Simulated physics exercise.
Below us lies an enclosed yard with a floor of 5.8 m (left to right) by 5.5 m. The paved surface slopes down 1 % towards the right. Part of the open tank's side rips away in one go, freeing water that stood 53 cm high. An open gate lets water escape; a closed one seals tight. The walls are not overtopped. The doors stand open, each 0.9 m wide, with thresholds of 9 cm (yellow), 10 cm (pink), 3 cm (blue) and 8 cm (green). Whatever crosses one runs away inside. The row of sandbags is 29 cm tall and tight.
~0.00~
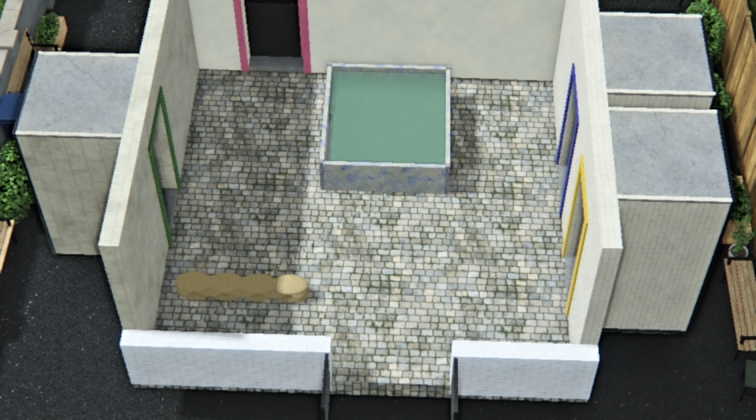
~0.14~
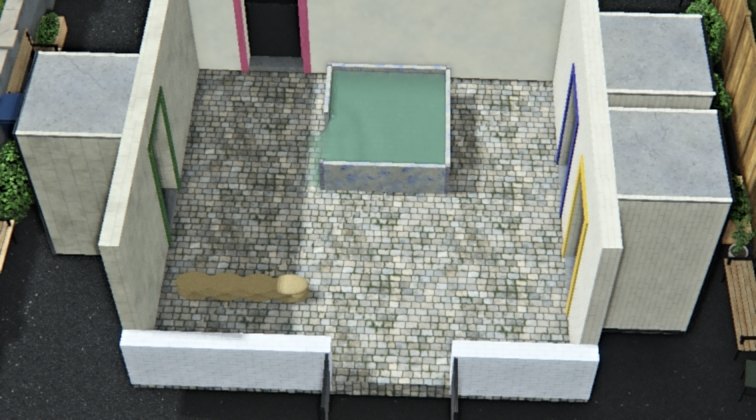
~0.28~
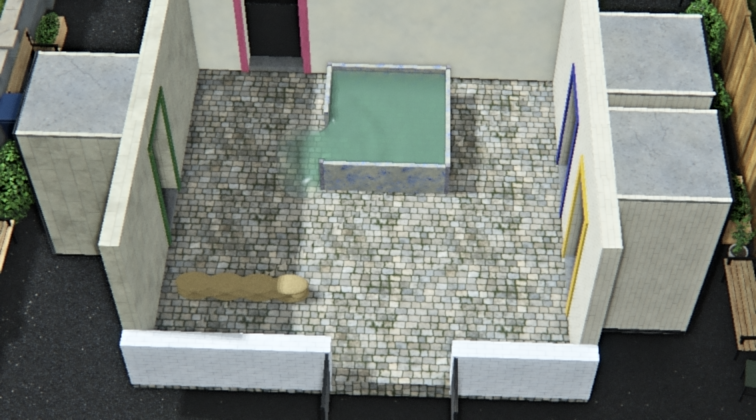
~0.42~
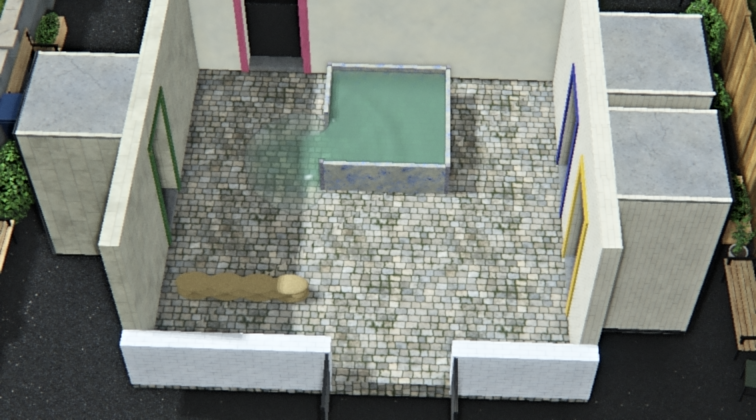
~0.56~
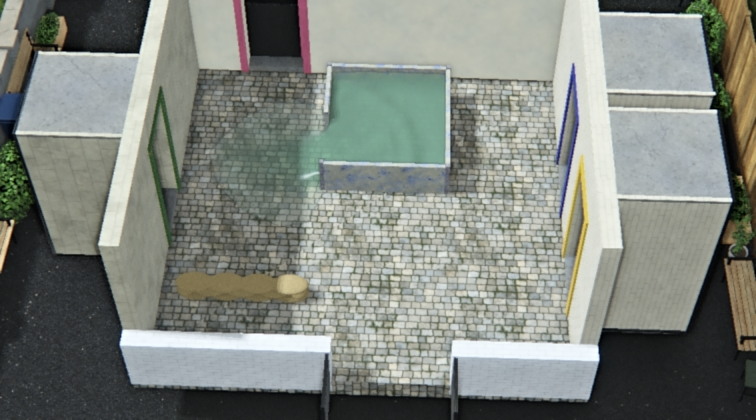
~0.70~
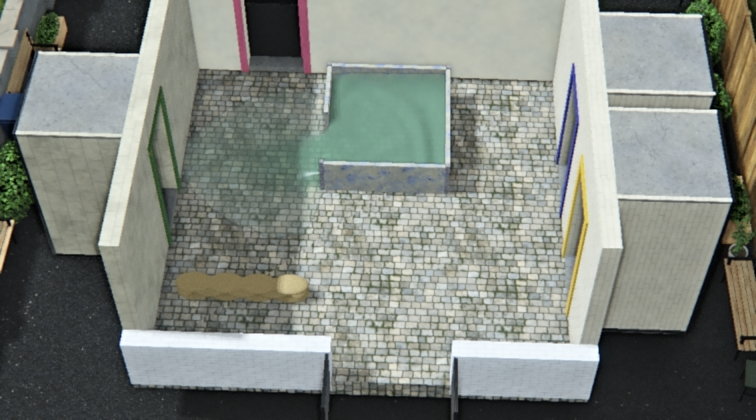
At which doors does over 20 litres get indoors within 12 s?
The water let in: At the yellow door it stays under the limit; at the pink door it does not reach the limit; at the blue door it goes over the limit; at the green door it passes the limit.
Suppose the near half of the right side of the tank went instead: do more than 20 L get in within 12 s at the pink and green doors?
Then: Pink not over, green under.
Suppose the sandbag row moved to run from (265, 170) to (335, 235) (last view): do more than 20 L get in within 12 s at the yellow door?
Then: Yellow not over.
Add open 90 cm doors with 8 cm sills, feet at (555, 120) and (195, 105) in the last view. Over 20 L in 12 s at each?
In turn: Under, over.
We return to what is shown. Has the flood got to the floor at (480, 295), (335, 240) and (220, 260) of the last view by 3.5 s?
In that order: Still dry, still dry, wet.
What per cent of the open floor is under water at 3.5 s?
About 40 per cent.
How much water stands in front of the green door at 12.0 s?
Some 5.5 cm.
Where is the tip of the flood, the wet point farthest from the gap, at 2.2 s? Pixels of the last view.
Near (150, 358).
After 1.4 s water covers 25 % of the floor and is deepest (28 cm) near (313, 170); yellow door not reached, pink door 2 cm at the sill, 0 L in, blue door not reached, green door 19 cm at the sill, 5 L in.
After 2.2 s water covers 30 % of the floor and is deepest (28 cm) near (200, 72); yellow door not reached, pink door 5 cm at the sill, 0 L in, blue door not reached, green door 20 cm at the sill, 46 L in.
After 3.5 s water covers 40 % of the floor and is deepest (20 cm) near (152, 347); yellow door not reached, pink door 10 cm at the sill, 0 L in, blue door not reached, green door 14 cm at the sill, 93 L in.
After 7.0 s water covers 85 % of the floor and is deepest (12 cm) near (190, 273); yellow door 8 cm at the sill, 0 L in, pink door 9 cm at the sill, 3 L in, blue door 2 cm at the sill, 0 L in, green door 11 cm at the sill, 131 L in.
After 12.0 s water covers 95 % of the floor and is deepest (10 cm) near (532, 84); yellow door 9 cm at the sill, 1 L in, pink door 6 cm at the sill, 3 L in, blue door 8 cm at the sill, 47 L in, green door 6 cm at the sill, 137 L in.
